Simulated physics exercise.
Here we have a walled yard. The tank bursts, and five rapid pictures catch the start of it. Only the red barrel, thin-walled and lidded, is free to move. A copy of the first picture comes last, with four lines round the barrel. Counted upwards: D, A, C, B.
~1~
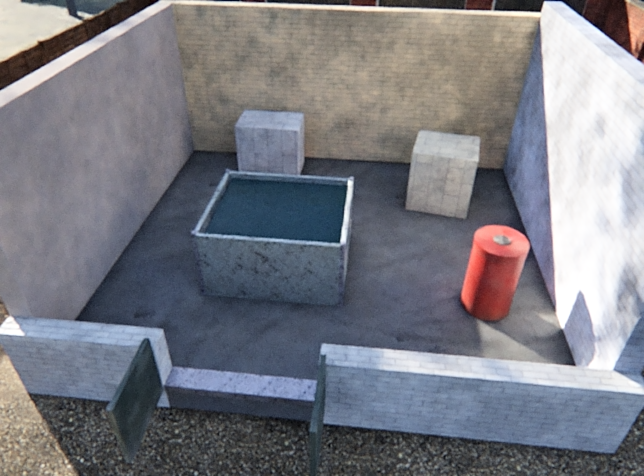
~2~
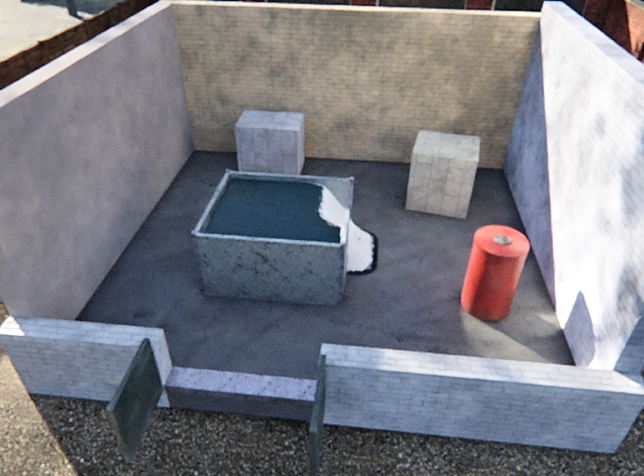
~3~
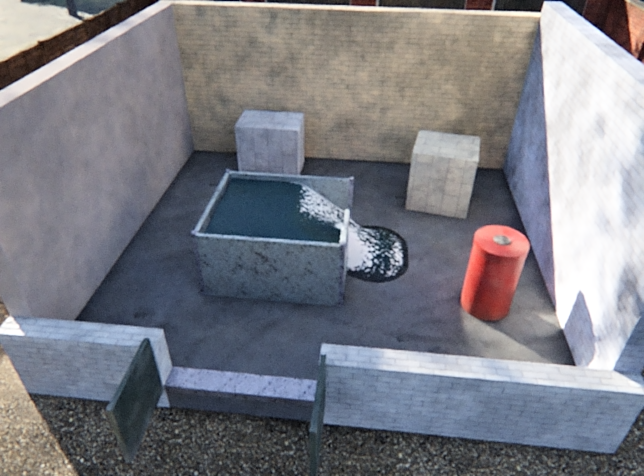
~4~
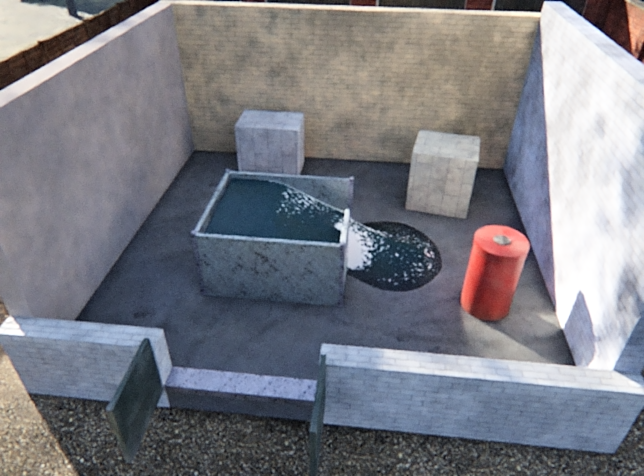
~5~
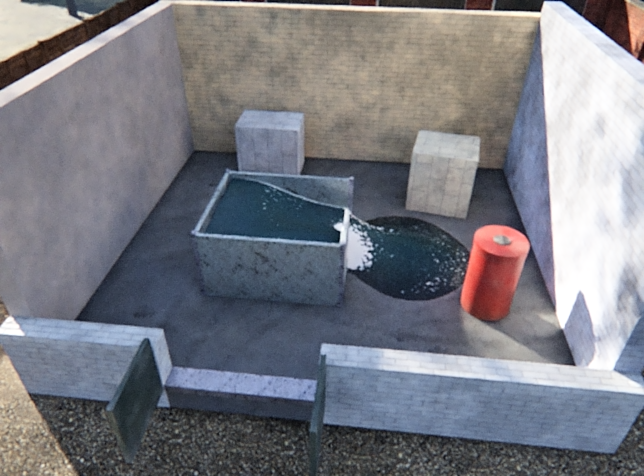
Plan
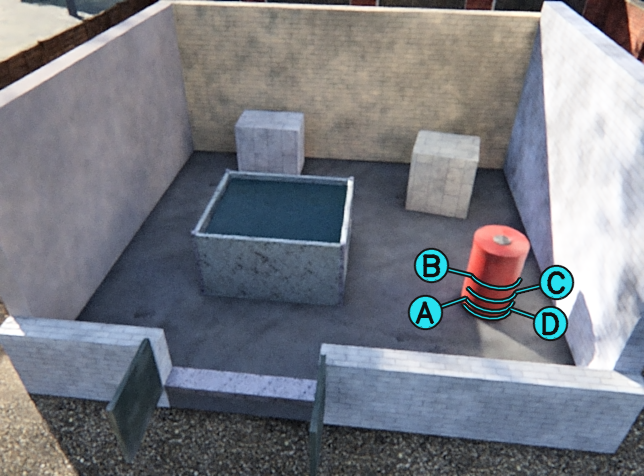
Water pouring from the right side of a stone tank in a walled yard, spreading across the ground beside a still red barrel.
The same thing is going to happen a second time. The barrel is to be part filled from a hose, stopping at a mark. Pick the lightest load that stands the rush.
Take C.
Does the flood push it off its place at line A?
Yes.
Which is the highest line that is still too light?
Here it is line A.
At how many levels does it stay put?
Two of them.
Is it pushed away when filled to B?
No, that is safe.
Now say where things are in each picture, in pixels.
The first frame shows lid of the red barrel at (502, 241); tank full, its middle at (280, 210); open gate at (242, 340).
In the second frame, 1 % of the ground under water, its edge towards the barrel at (365, 268).
In the third frame, 3 % of the ground under water, its edge towards the barrel at (400, 265).
In the fourth frame, 6 % of the ground under water, its edge towards the barrel at (421, 280).
The fifth frame shows lid of the red barrel at (502, 241); 10 % of the ground under water, its edge towards the barrel at (448, 285).
In cyan, A at (491, 311); B at (498, 288); C at (494, 301); D at (489, 318); from the bottom up D, A, C, B.
If A is chosen, it is pushed about its own width away.
If B is chosen, it does not move.
If C is chosen, it does not move.
If D is chosen, it is pushed about 7 times its own width away.
